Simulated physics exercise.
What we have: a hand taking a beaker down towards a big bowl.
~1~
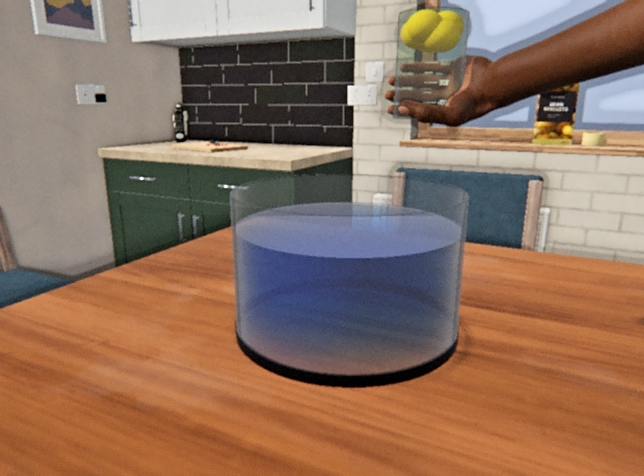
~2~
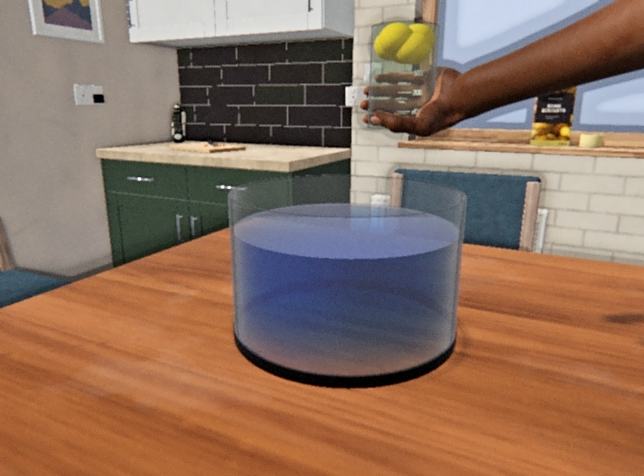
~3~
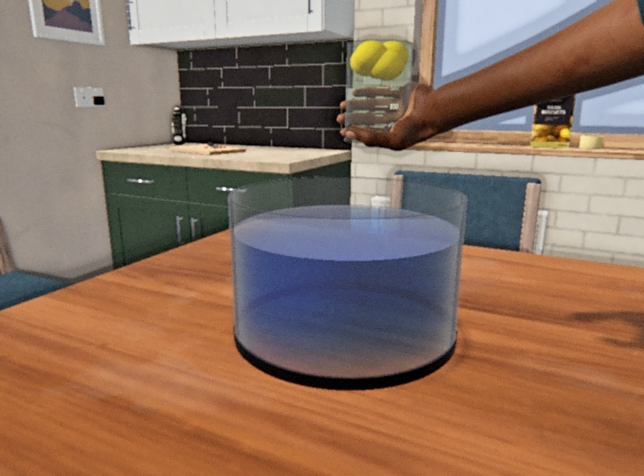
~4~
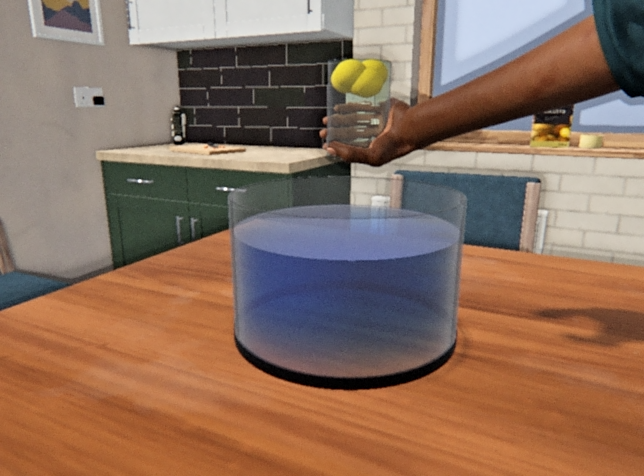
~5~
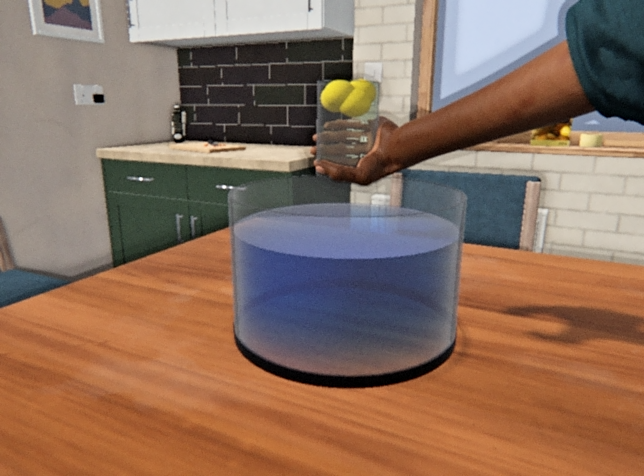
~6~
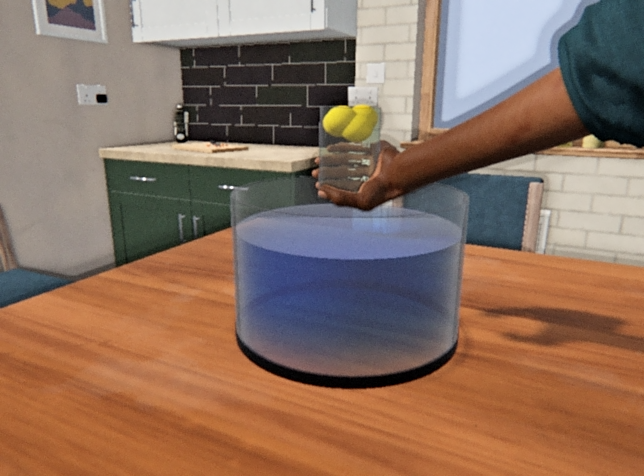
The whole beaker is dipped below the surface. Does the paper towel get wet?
The paper towel keeps dry.
Shortly, the beaker enters the dyed water.
Then, air is trapped inside and holds the level down.
At the finish, the beaker is under, still full of air, and the paper towel is dry.
